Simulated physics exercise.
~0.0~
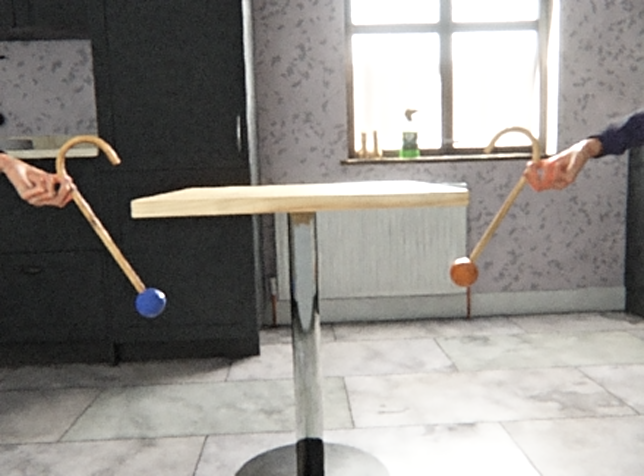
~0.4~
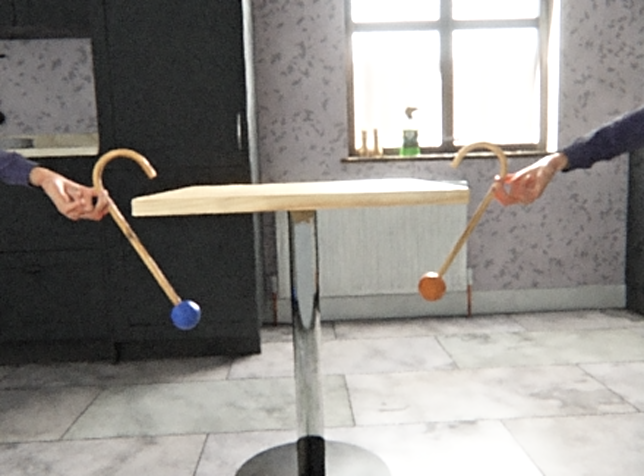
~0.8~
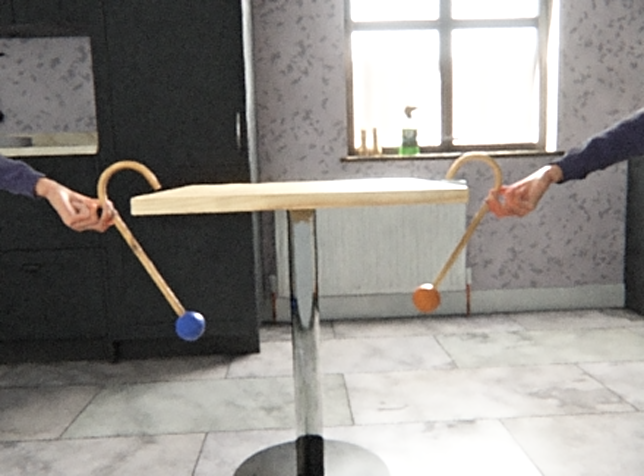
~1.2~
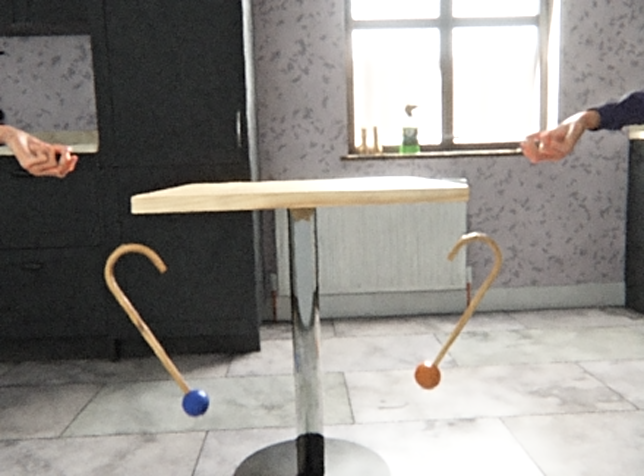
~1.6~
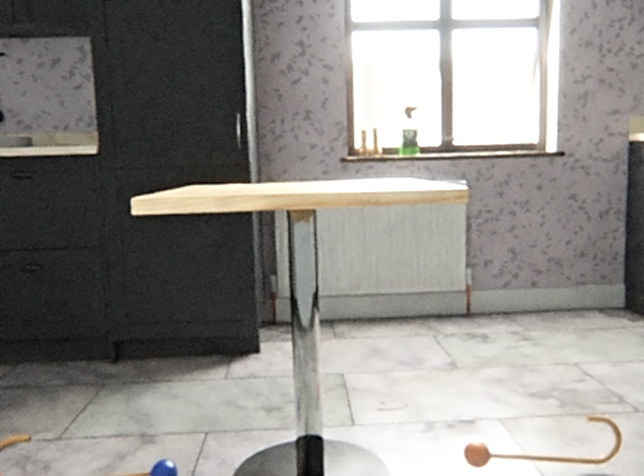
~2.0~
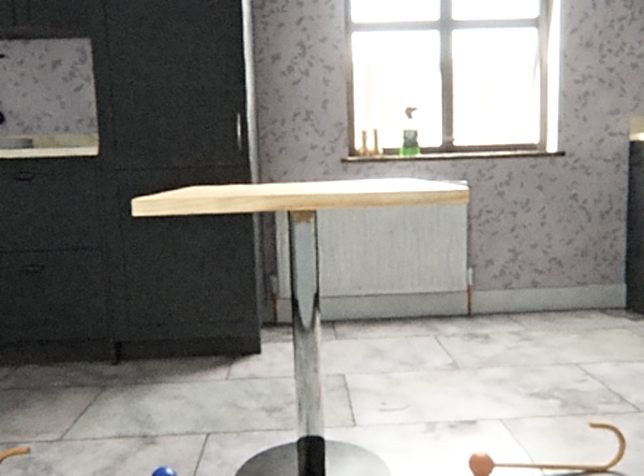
The clip shows two hands bringing hooked wooden handles, one with a blue ball end and one with an orange, toward opposite edges of a table top, then letting go and drawing back as both drop and end up lying on the tiled floor.
